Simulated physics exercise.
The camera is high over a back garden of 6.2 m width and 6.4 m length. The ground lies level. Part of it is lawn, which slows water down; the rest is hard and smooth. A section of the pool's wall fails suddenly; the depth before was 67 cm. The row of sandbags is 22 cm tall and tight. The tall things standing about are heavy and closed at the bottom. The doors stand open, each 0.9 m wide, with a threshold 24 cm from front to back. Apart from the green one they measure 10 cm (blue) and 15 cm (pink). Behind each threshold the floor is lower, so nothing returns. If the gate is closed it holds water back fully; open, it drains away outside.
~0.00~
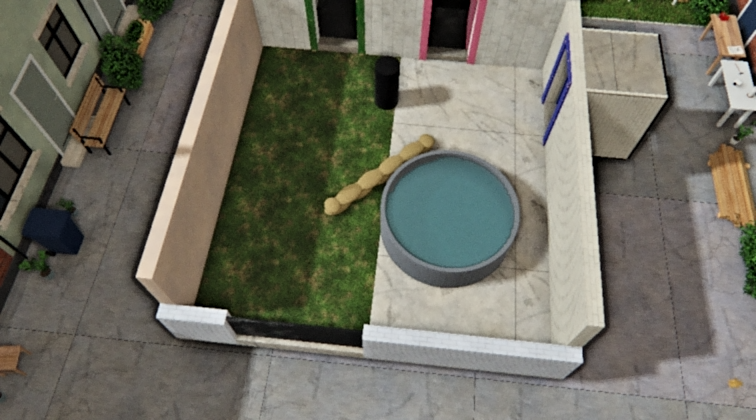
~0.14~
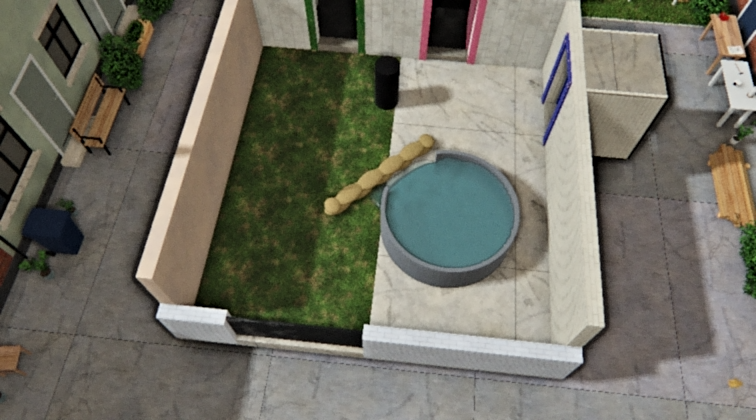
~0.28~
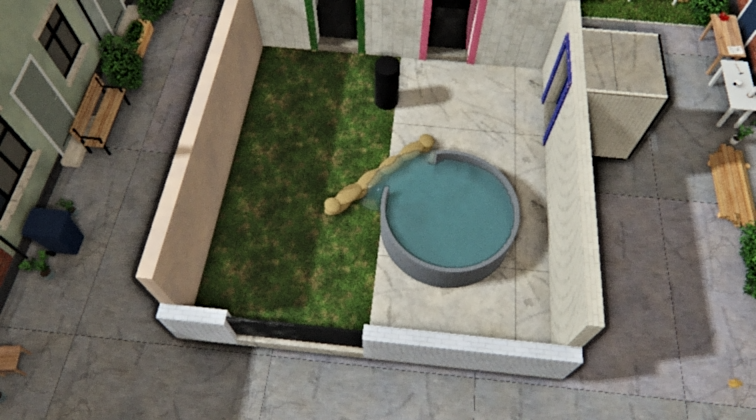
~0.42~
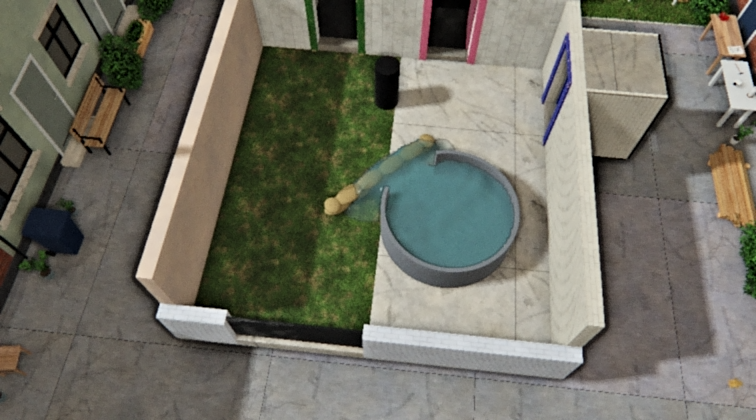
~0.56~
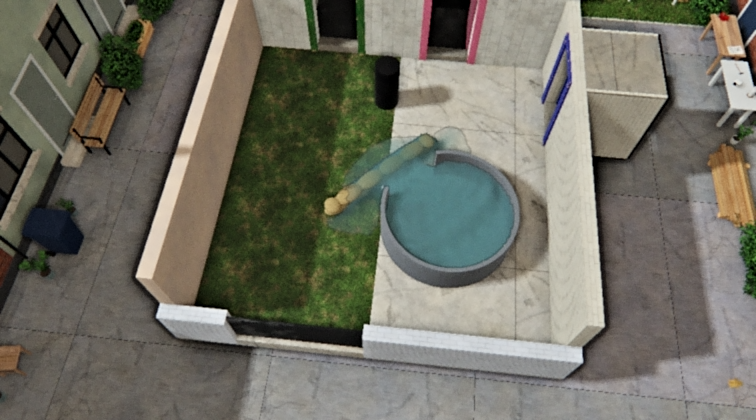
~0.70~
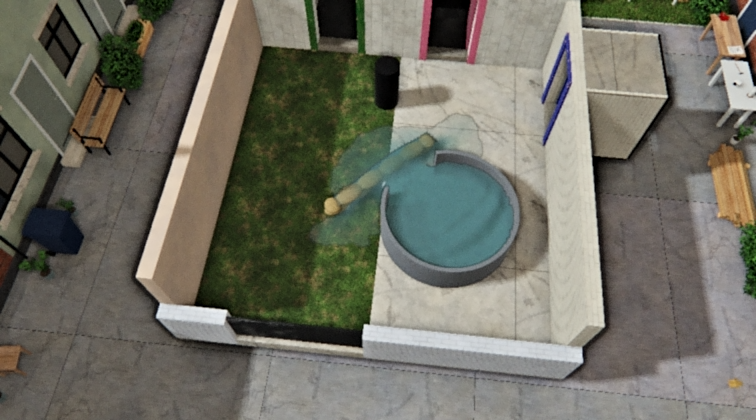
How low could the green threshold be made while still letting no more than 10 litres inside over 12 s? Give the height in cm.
At least 5 cm or so.
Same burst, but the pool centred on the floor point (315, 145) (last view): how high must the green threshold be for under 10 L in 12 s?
Then roughly 21 cm.
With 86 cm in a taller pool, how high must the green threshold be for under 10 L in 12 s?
Then roughly 9.5 cm.
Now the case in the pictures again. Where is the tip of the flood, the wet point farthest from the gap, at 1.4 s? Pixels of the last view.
At about (515, 89).
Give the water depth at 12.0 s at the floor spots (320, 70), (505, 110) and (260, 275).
About 8, 6 and 6 cm.
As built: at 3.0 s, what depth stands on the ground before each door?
Depths in cm: Blue 12, green 6, pink 11.
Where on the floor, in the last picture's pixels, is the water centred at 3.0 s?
Around (412, 188).
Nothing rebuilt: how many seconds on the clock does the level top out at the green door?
At about 7.5 s.
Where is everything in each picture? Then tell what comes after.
The first frame shows still water, 67 cm deep, in the pool at (450, 210); the green door at (336, 18) is dry.
In the second frame, the front is at (374, 195), 0.4 m from the gap on the far side; 0.3 m2 of floor is wet, 67 cm left at the back.
In the third frame, the front is at (431, 151), 0.6 m from the gap on the far side; 0.7 m2 of floor is wet, 67 cm left at the back.
In the fourth frame, water pours out on the far side and has run 0.8 m, to (444, 142); about 12 cm deep outside, 67 cm at the back.
In the fifth frame, the gap is on the far side, the front 1.2 m out at (456, 131); the back of the pool holds 67 cm.
In the sixth frame, the front is at (468, 121), 1.5 m from the gap on the far side; 3.9 m2 of floor is wet, 63 cm left at the back; 2.3 m in a straight line remain to the green door at (336, 18).
After 1.4 s water covers 35 % of the floor, deepest (51 cm) near (395, 178); it has not reached the green door.
After 3.0 s water covers 80 % of the floor, deepest (32 cm) near (395, 178); 6 cm at the green door, 0 litres in over its 18 cm threshold.
After 12.0 s water covers 95 % of the floor, deepest (12 cm) near (394, 186); 7 cm at the green door, 0 litres in over its 18 cm threshold.
At the green door as built, the water arrived by 2.6 s and peaked near 8 cm at 7.4 s.
With a threshold of 4.5 cm, 18 litres would have come in within the 12 s; with 6 cm, 4 litres. So under 10 litres takes about 5 cm.
